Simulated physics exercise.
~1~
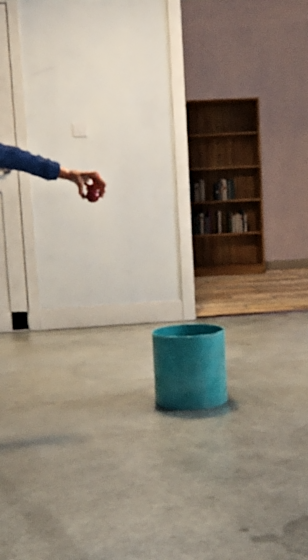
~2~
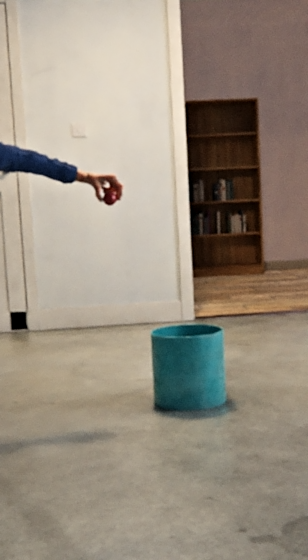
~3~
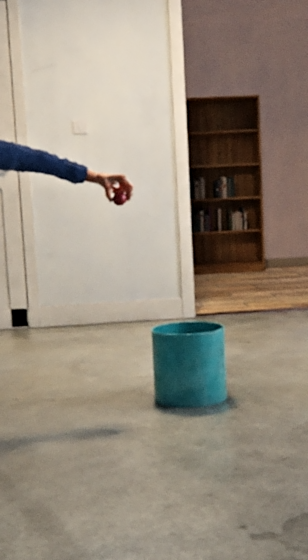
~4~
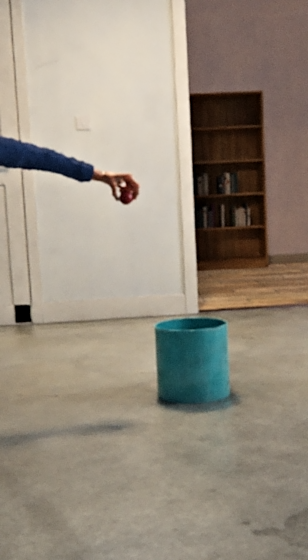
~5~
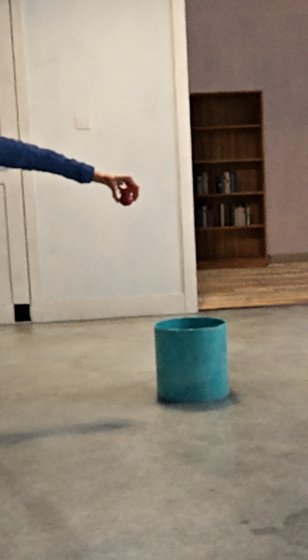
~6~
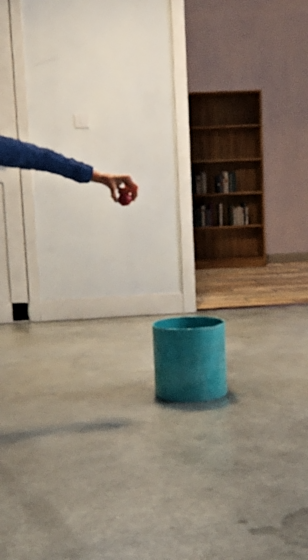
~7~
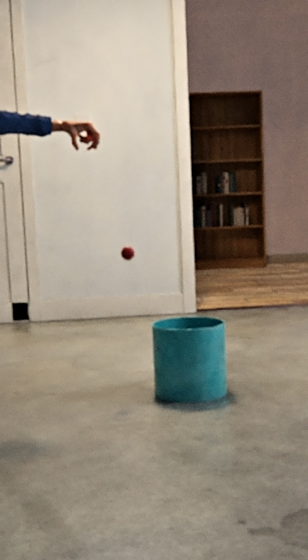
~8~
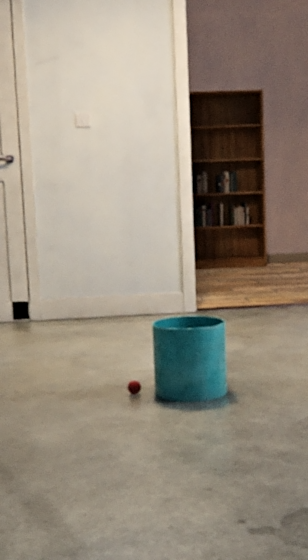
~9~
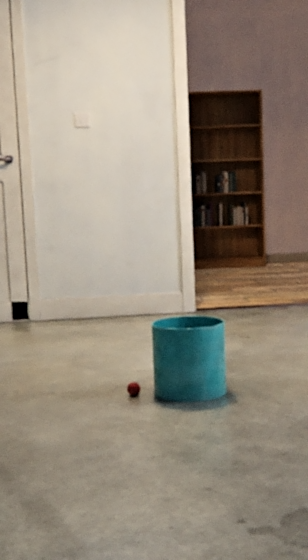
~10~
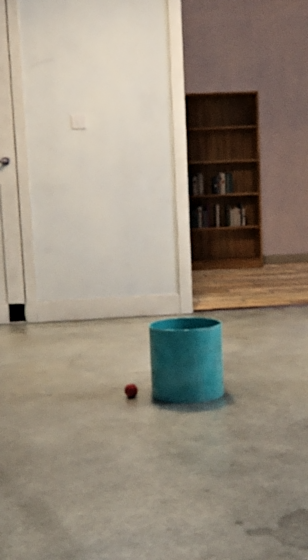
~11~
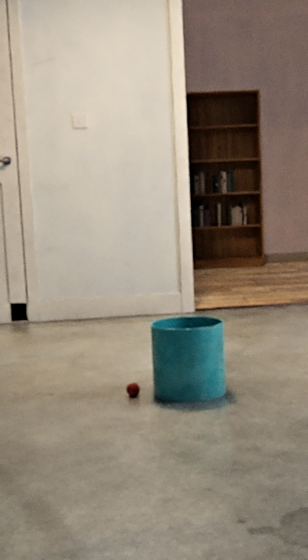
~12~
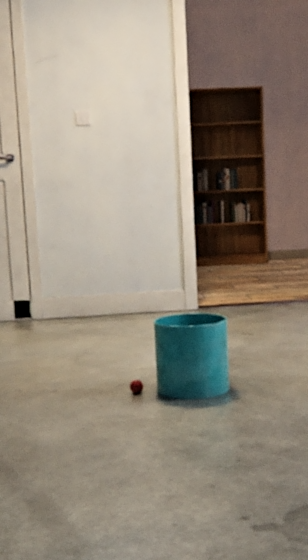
A small red tomato, held out by a hand reaching in from the left, moved right toward a teal bin and stayed there briefly. The hand let go and drew back, and the tomato dropped to the floor just left of the bin, missing it.
